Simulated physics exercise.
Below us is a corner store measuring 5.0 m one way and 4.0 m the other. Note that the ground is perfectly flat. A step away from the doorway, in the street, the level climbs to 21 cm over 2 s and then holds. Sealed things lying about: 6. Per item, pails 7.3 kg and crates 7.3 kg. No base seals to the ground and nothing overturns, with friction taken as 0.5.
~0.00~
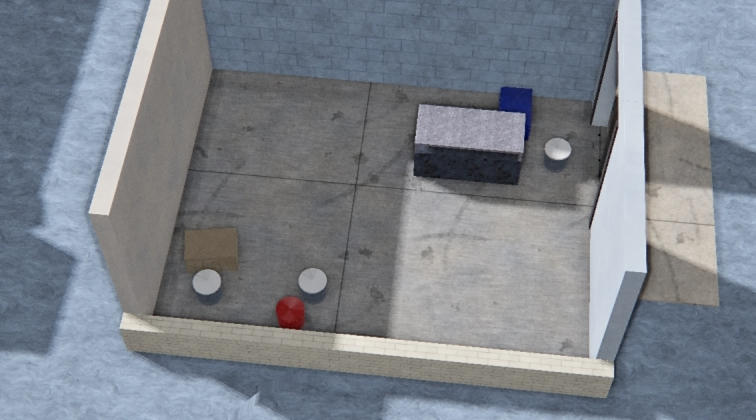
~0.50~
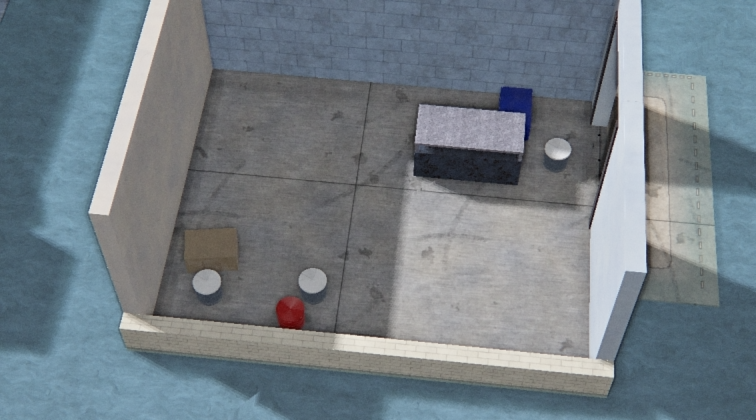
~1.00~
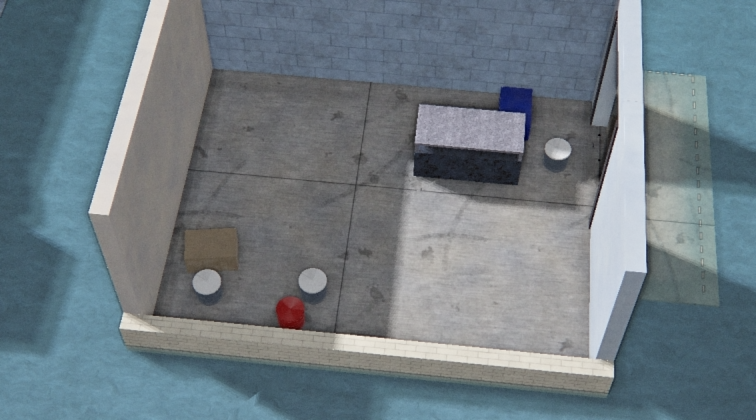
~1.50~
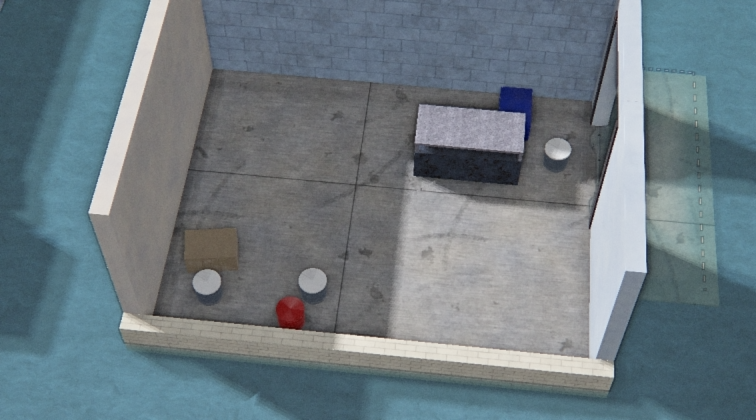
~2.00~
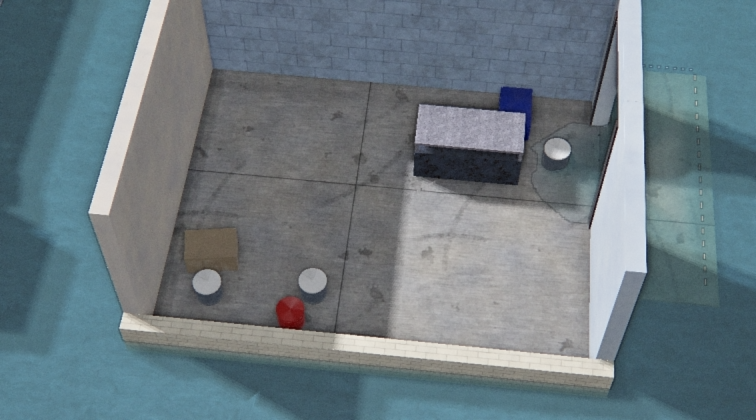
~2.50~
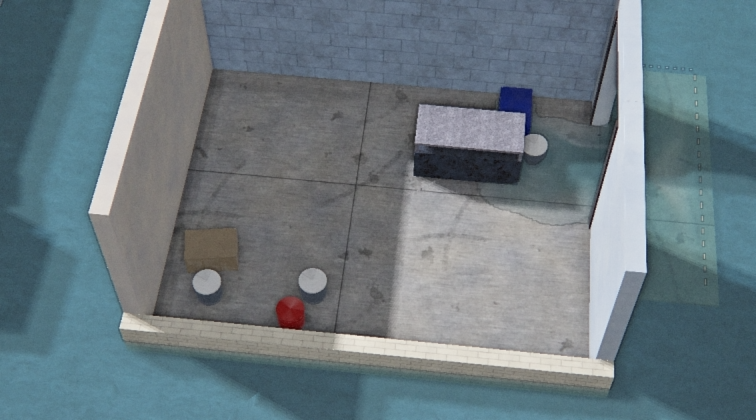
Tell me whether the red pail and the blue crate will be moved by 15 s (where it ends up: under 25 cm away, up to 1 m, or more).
Red pail goes a long way, blue crate goes a long way.
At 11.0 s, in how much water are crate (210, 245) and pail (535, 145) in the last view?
Depth approx. 13 cm / 11 cm.
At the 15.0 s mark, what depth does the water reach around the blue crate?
Near 15 cm deep.
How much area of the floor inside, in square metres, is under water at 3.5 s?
About 6.0 m2 is covered.
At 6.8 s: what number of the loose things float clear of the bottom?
The count is 1.
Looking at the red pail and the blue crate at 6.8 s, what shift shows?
I'd say about 10 and 400 centimetres.
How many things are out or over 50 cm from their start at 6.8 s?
At that time I count 2.
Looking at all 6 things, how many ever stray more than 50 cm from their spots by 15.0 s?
It adds up to 6.
After 3.5 s the red pail is near (290, 309), 0.0 m from its start, aground; the blue crate is near (451, 86), 0.9 m from its start, aground; 0 afloat.
After 6.8 s the red pail is near (283, 307), 0.1 m from its start, aground; the blue crate is near (207, 153), 3.9 m from its start, afloat; 1 afloat.
After 11.0 s the red pail is near (300, 263), 0.6 m from its start, afloat; the blue crate is near (311, 145), 2.7 m from its start, afloat; 6 afloat.
After 15.0 s the red pail is near (379, 118), 2.9 m from its start, afloat; the blue crate is near (213, 138), 3.8 m from its start, afloat; 6 afloat.
